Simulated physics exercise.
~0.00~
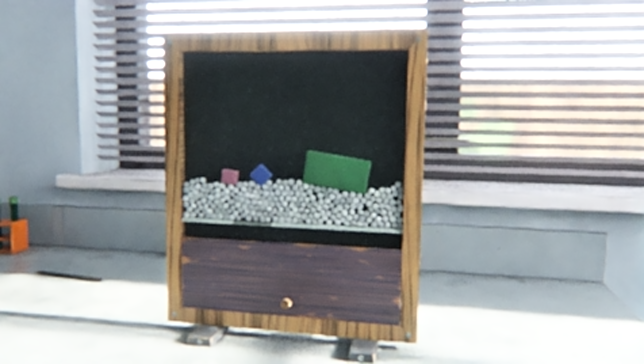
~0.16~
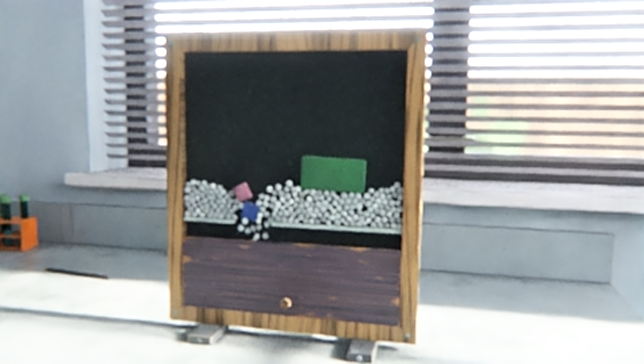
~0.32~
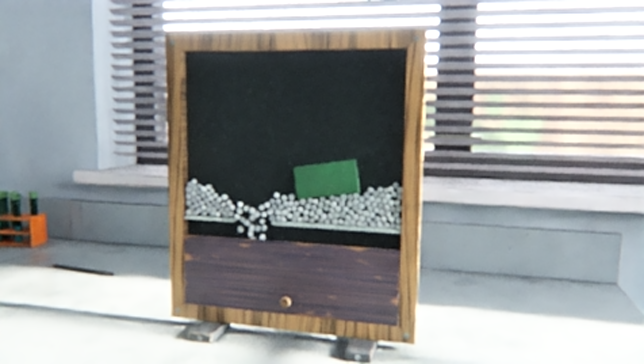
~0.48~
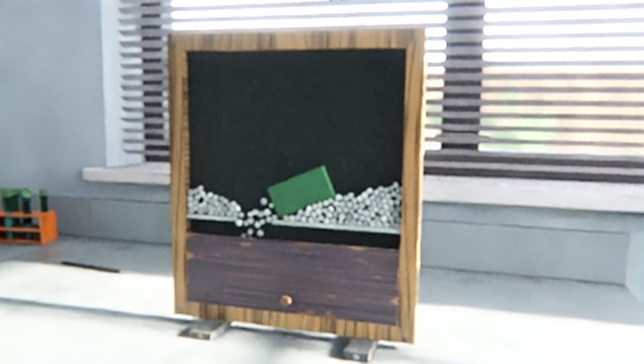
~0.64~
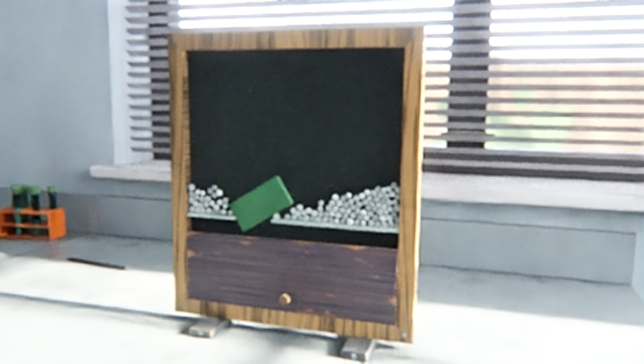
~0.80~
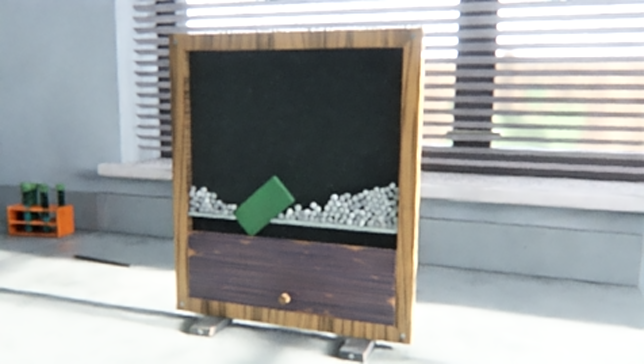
White beads drain through a gap, two small blocks drop through, and the green block jams.
